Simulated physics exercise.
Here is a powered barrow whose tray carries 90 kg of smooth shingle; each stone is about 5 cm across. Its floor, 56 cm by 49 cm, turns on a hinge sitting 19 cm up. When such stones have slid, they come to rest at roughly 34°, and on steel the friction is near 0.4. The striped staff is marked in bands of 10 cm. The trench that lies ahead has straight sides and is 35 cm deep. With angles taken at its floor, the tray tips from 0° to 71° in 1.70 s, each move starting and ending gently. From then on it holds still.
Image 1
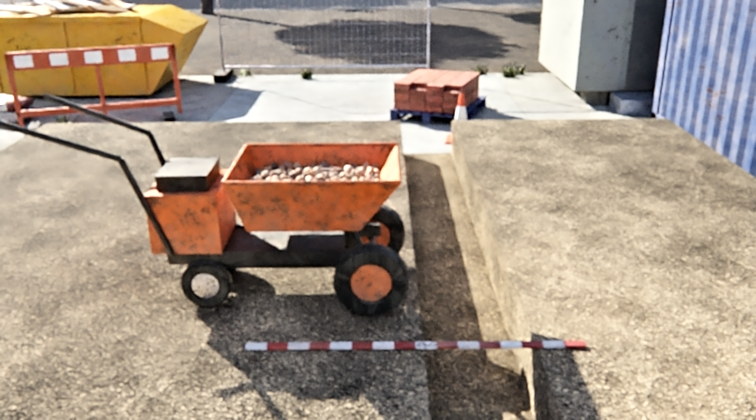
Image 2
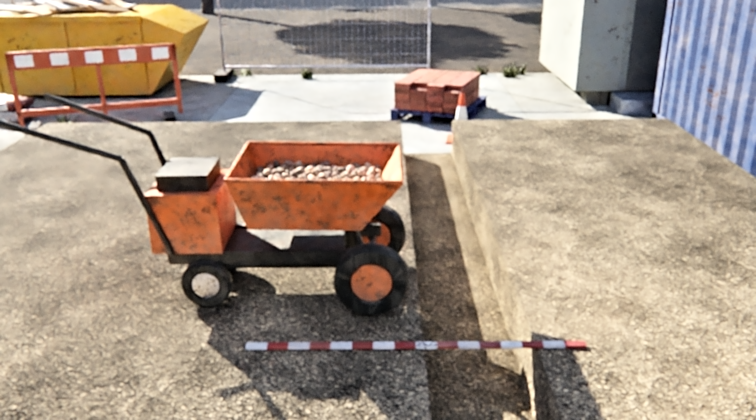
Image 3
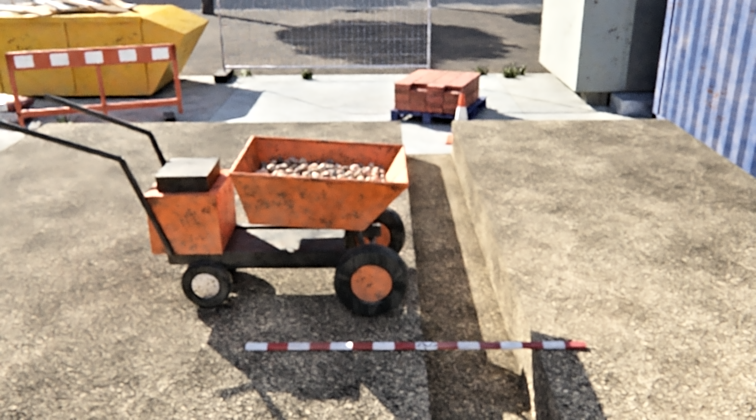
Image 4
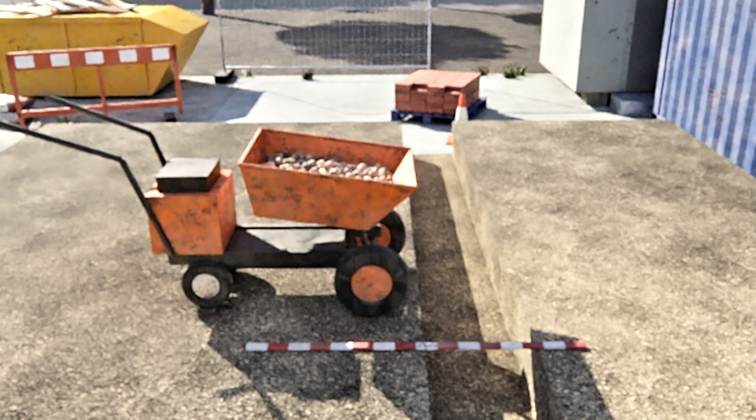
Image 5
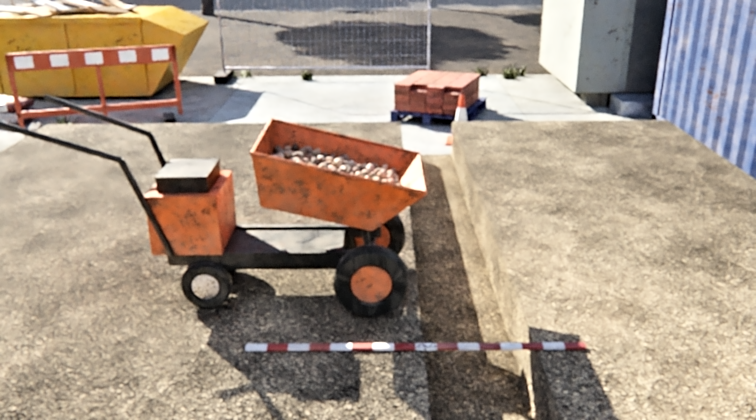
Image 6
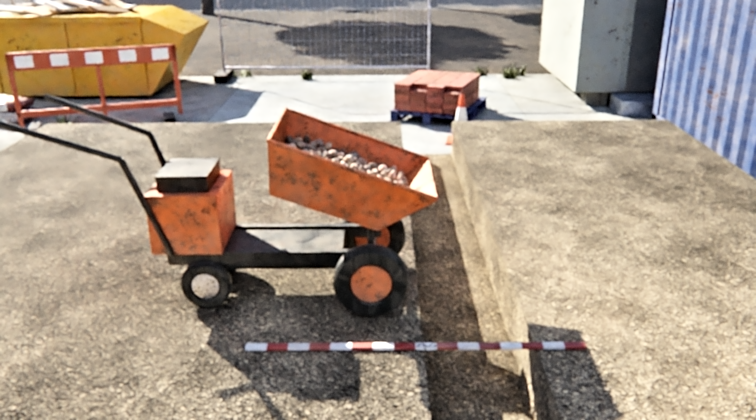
The orange barrow's tray of small stones tilts gradually forward toward the trench on its right.
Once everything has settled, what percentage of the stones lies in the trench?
I would say 65 percent.
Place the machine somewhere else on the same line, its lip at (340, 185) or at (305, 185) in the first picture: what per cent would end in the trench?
Around 100% for the first place and 95% for the second.
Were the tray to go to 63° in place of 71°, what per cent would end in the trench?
Roughly 75 percent.
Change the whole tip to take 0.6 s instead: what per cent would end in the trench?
About 40 percent, I'd say.
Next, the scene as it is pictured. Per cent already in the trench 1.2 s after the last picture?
By that moment, roughly 35 per cent of the load.
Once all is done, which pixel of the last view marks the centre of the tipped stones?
About (499, 331).
Then, 0.7 s after the last picture the floor is at 60°, 99 % in the tray, 1 % in the trench; the foremost stones are at (483, 236).
Then, 1.2 s after the last picture the floor is at 71°, 40 % in the tray, 36 % in the trench, 24 % past the trench; the foremost stones are at (596, 289).
Then, 1.6 s after the last picture the floor is at 71°, 13 % in the tray, 53 % in the trench, 35 % past the trench; the foremost stones are at (646, 276).
Then, 3.5 s after the last picture the floor is at 71°, 0 % in the tray, 65 % in the trench, 35 % past the trench; the foremost stones are at (669, 271).
